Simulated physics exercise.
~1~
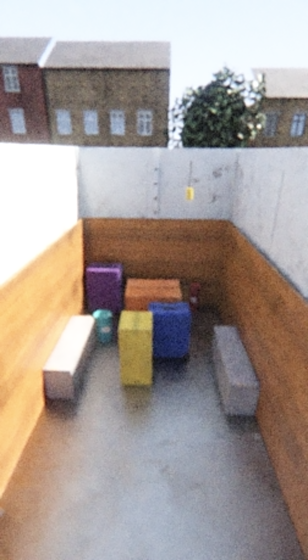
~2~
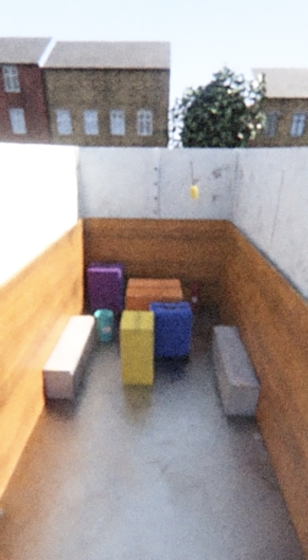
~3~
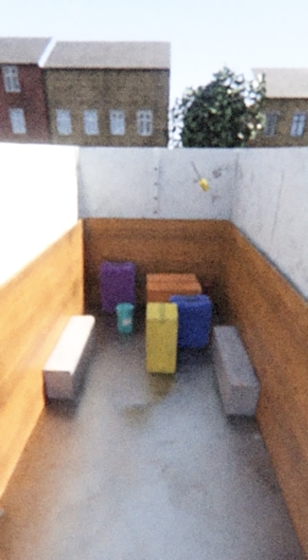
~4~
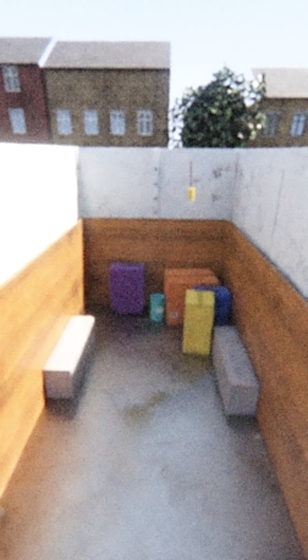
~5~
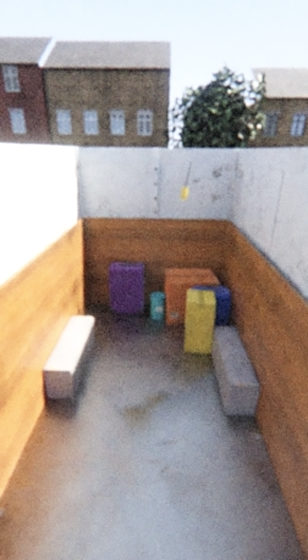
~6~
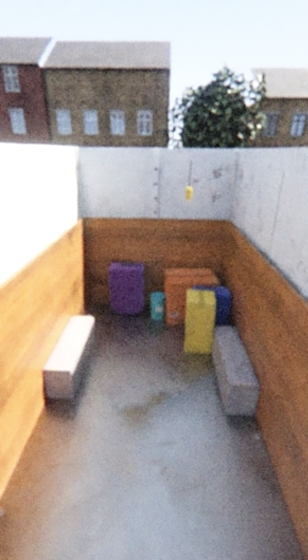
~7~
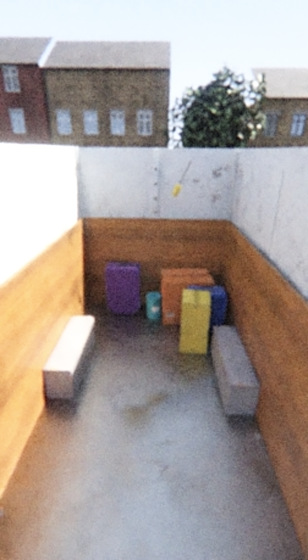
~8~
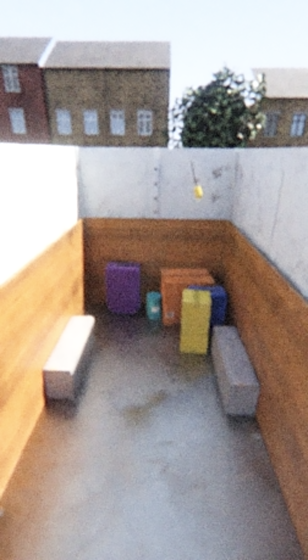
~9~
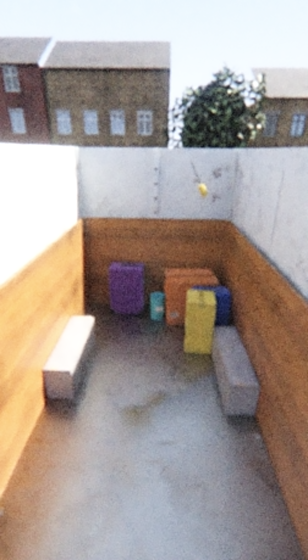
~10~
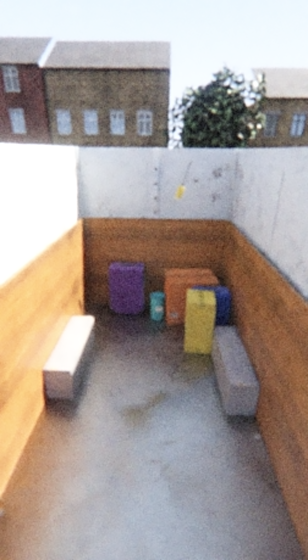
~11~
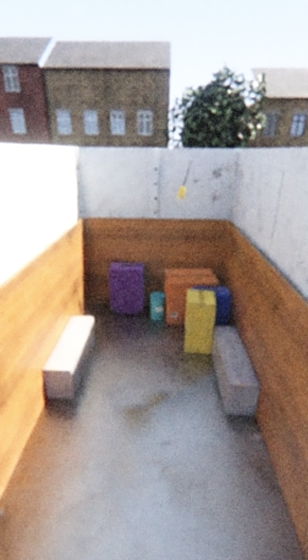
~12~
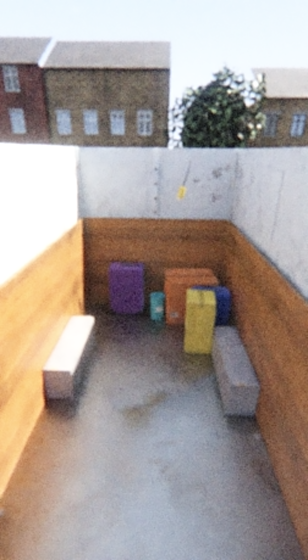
The boxes and cases in the back of the open-topped bay slid to the right, the yellow box and blue case ending up by the right-hand ledge, while a small yellow lamp swung above, and then everything stayed put, still upright.
